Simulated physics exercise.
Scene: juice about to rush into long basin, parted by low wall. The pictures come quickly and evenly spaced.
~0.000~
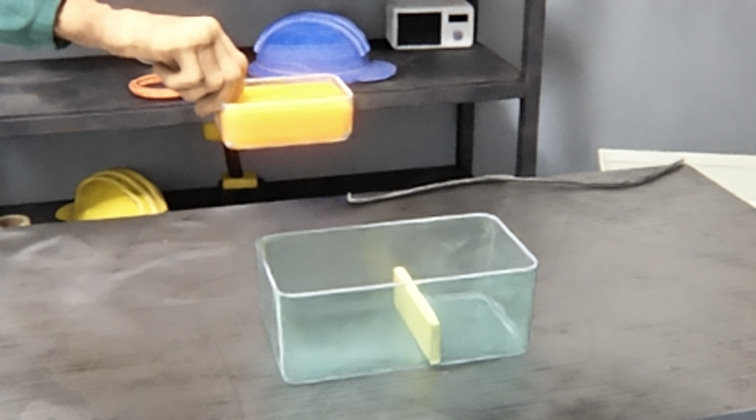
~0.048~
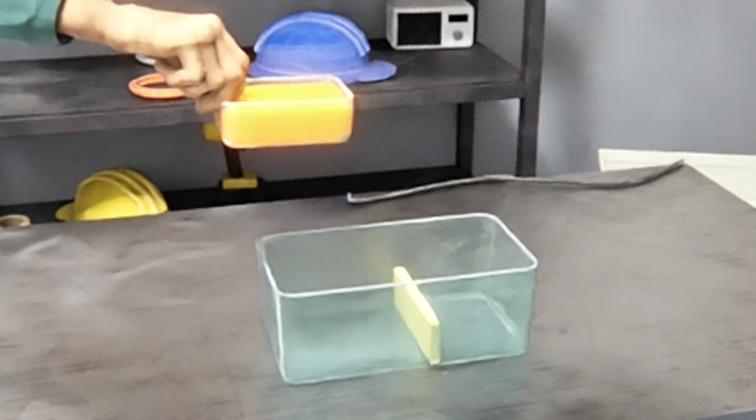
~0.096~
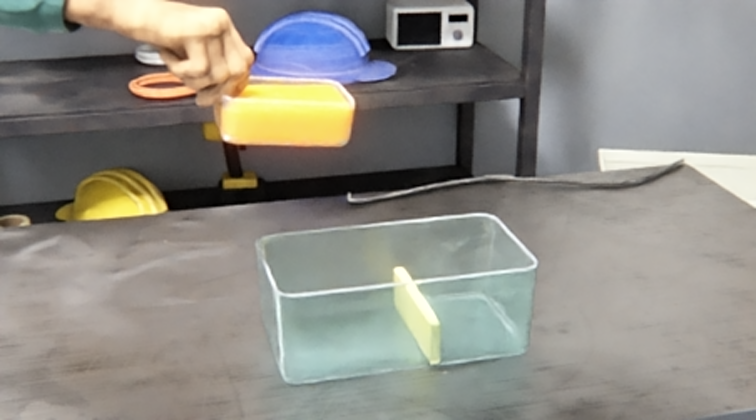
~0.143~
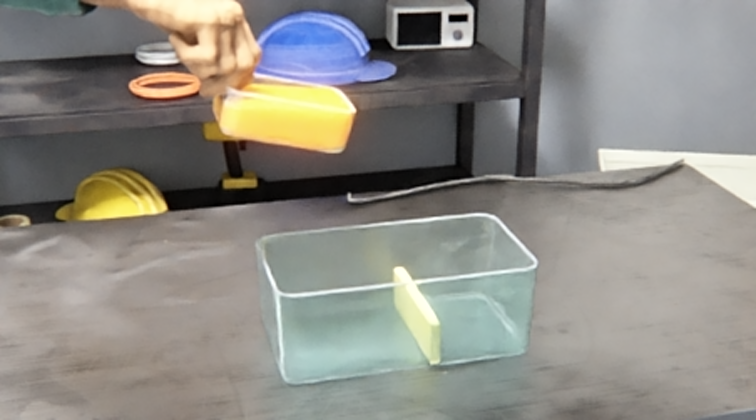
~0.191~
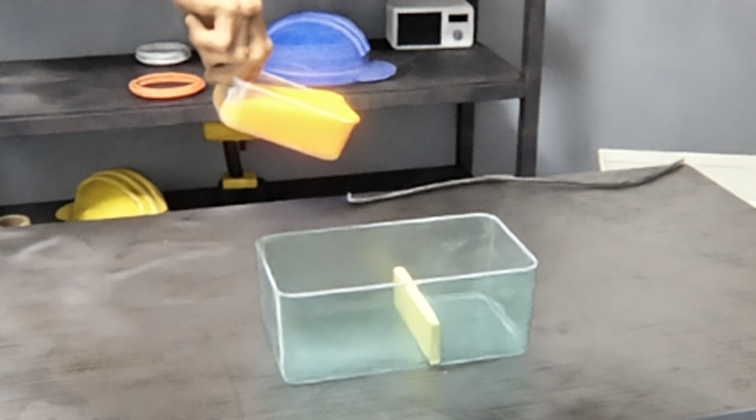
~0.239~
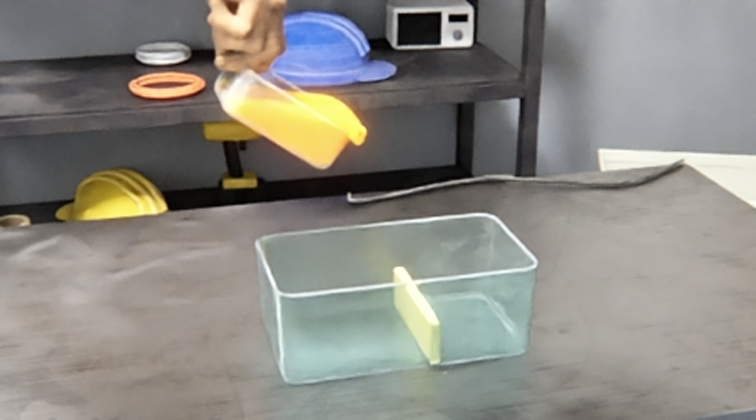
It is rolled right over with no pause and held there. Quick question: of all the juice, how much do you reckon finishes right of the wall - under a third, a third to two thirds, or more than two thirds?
I'd say under a third.
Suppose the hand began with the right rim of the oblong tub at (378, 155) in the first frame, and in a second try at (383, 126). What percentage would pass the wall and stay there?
Close to 40 in a hundred, then close to 60 in a hundred.
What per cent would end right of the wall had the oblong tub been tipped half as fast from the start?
It comes to near 40 per cent.
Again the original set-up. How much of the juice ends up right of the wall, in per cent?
It is close to 10 per cent.
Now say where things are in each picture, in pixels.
The first frame shows tilt 0°; pouring edge (344, 87); surface from (219, 100) to (341, 92); the long basin's rim runs from (266, 267) to (515, 240); the wall's top is at (416, 296).
The second frame shows tilt 2°; pouring edge (344, 89); surface from (219, 99) to (341, 92).
The third frame shows tilt 6°; pouring edge (346, 94); surface from (220, 97) to (342, 94).
The fourth frame shows tilt 14°; pouring edge (347, 102); surface from (221, 95) to (345, 97).
The fifth frame shows tilt 24°; pouring edge (346, 114); surface from (222, 93) to (333, 100); 4 per cent is over the edge.
The sixth frame shows tilt 36°; pouring edge (343, 126); surface from (221, 91) to (329, 107); 12 per cent is over the edge.
A moment on, the oblong tub is tipped right over and 3 per cent is still to pour, 46 is left of the wall and 6 right of it.
Next, the oblong tub is tipped right over and 0 per cent is still to pour, 85 is left of the wall and 10 right of it.
Then the oblong tub is tipped right over and 0 per cent is still to pour, 83 is left of the wall and 12 right of it.
Later the oblong tub is tipped right over and 0 per cent is still to pour, 83 is left of the wall and 12 right of it.
Finally, 83 per cent lies left of the wall, 12 right of it and 5 outside.
